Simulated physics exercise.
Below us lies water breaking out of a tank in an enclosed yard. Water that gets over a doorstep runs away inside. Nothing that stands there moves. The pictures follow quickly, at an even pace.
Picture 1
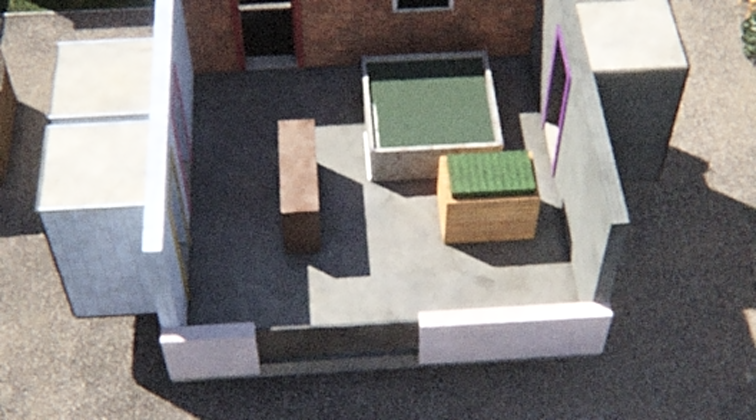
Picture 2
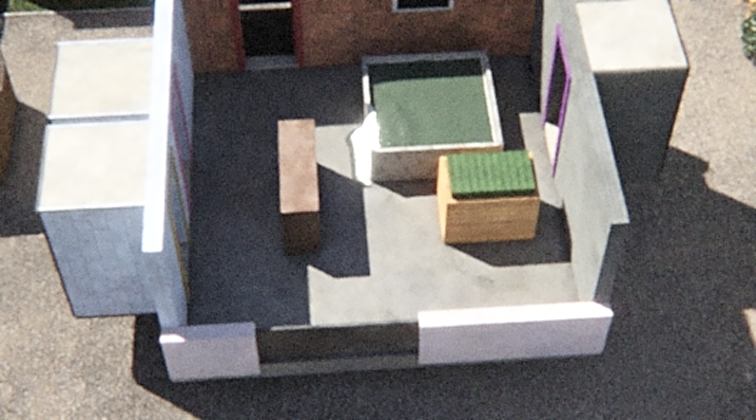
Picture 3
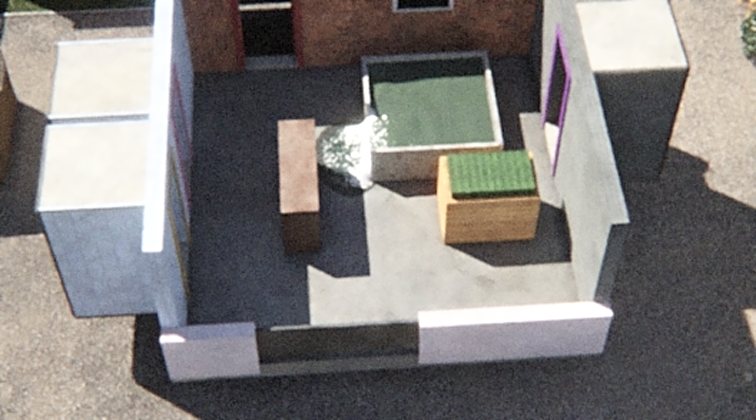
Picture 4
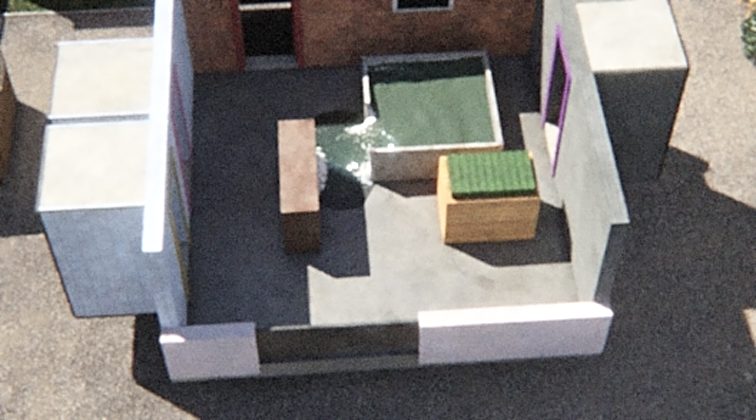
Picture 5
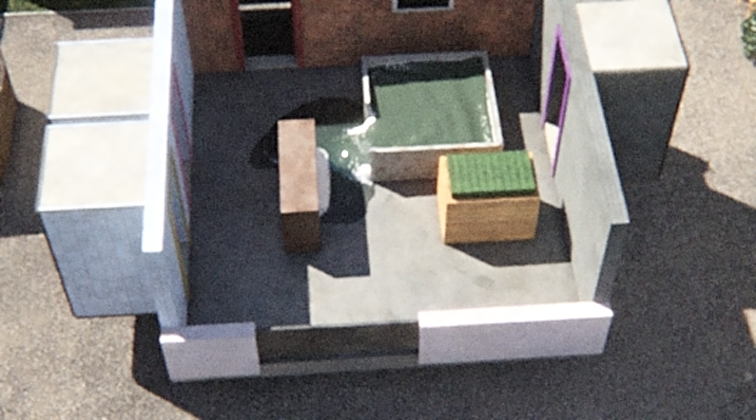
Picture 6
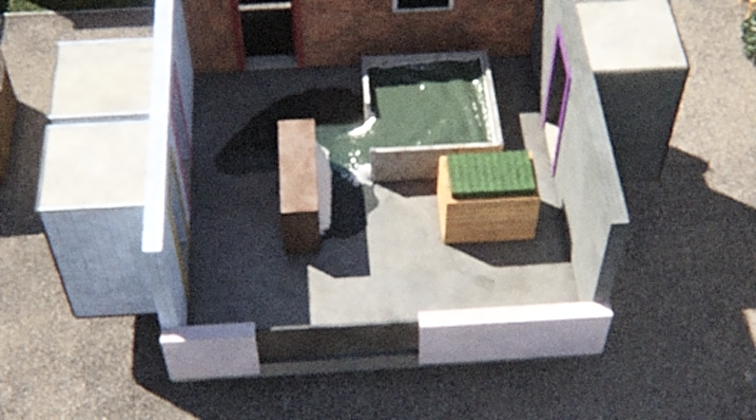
Water sits still in a low, pale-walled tank inside an enclosed yard, then breaks out through the tank's left side in a white, foamy burst. It spreads left across the paving to the brown upright block, and a dark patch widens over the ground behind and beside it.
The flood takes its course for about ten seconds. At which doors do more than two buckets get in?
The yellow door holds within the limit; the pink door holds within the limit; the red door floods; the purple door holds within the limit.
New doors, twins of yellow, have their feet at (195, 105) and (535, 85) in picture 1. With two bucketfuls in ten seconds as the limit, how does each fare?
One after the other: Lets more in, lets less in.
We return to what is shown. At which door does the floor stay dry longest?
I say the purple-painted one.
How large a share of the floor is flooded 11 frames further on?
Some 45 per cent.
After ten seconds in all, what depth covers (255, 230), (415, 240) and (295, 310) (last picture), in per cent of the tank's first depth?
Roughly 12, 6 and 16 per cent, in turn.
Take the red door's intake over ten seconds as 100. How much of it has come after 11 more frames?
Close to 0 %.
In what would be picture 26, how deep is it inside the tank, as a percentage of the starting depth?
About 40 per cent.
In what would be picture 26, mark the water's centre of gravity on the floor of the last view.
Near (358, 173).
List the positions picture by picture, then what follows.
In the first picture, the water tank at (430, 103) is whole and still.
In the second picture, the front is at (357, 132), out from the gap at (372, 147).
In the third picture, the front is at (321, 142), out from the gap at (372, 148).
In the fourth picture, water pours out at (372, 148) and has run to a hidden place.
In the fifth picture, the front is at (259, 151), out from the gap at (372, 148).
In the sixth picture, water pours out at (372, 148) and has run to (222, 159).
A moment on, water covers 30 % of the floor; the yellow door not reached, the pink door wet at the sill, nothing in, the red door wet at the sill, nothing in, the purple door not reached.
Next, water covers 45 % of the floor; the yellow door wet at the sill, nothing in, the pink door wet at the sill, nothing in, the red door under two buckets in, the purple door not reached.
Then, water covers 65 % of the floor; the yellow door wet at the sill, nothing in, the pink door wet at the sill, nothing in, the red door over two buckets in, the purple door not reached.
Later, water covers 90 % of the floor; the yellow door wet at the sill, nothing in, the pink door wet at the sill, nothing in, the red door far over two buckets in, the purple door wet at the sill, nothing in.
In the end, water covers 95 % of the floor; the yellow door wet at the sill, nothing in, the pink door wet at the sill, nothing in, the red door far over two buckets in, the purple door wet at the sill, nothing in.
